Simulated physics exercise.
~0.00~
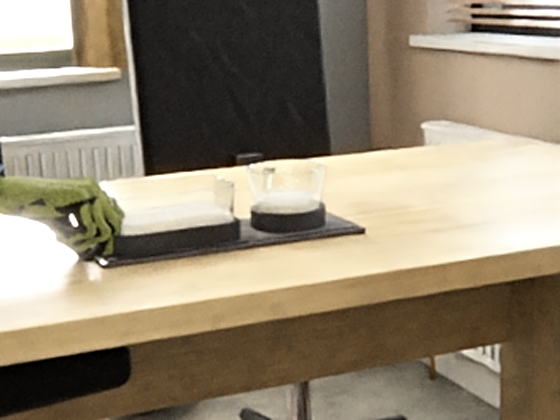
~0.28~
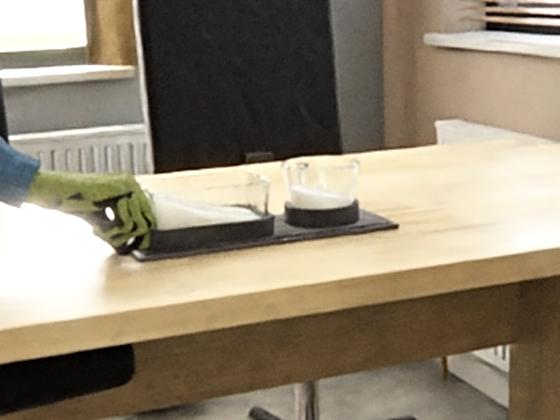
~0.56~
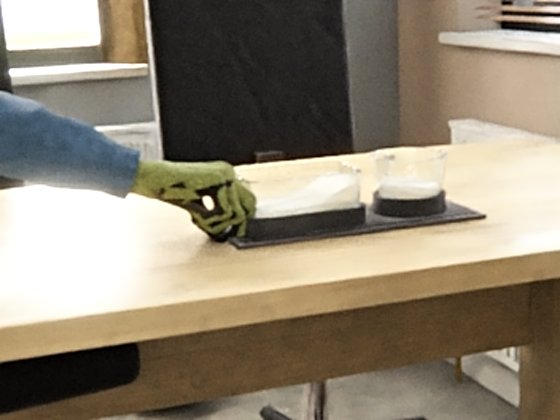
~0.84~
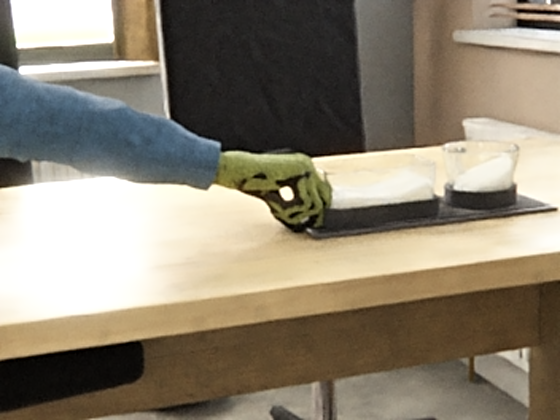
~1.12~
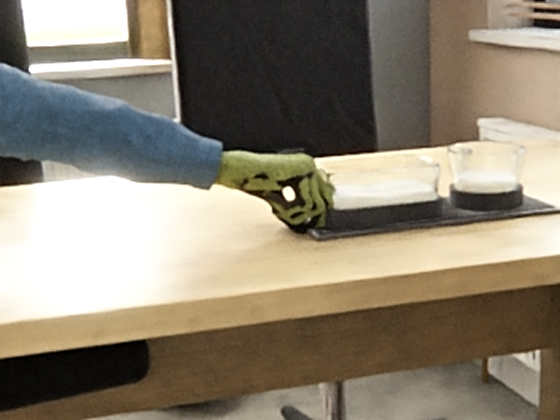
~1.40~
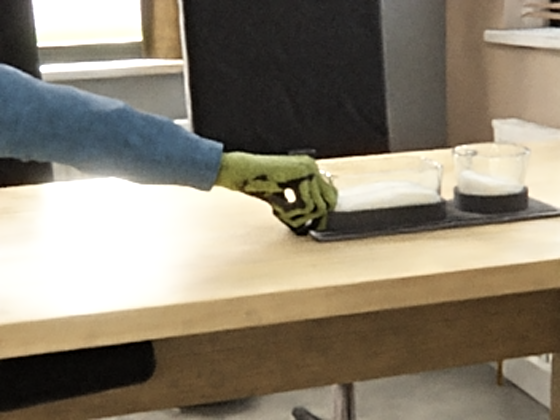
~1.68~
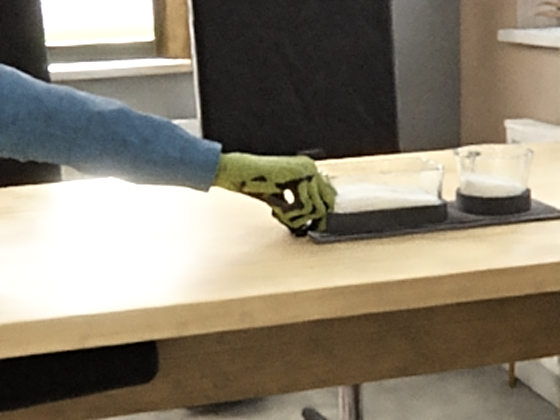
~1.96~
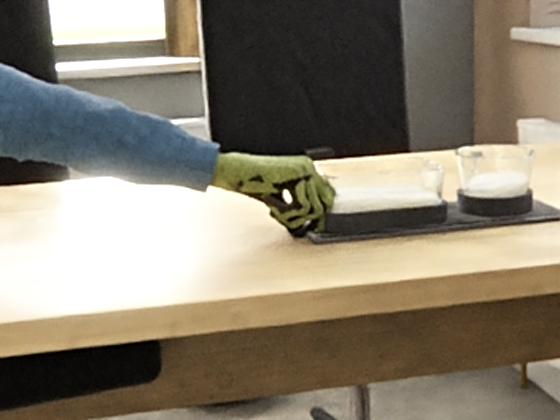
A green-gloved hand in a blue sleeve pushed a dark tray holding an oblong glass tub and a teacup of milk to the right across a wooden table, then stopped, and the sloshing milk settled with the hand still at the tray's edge.
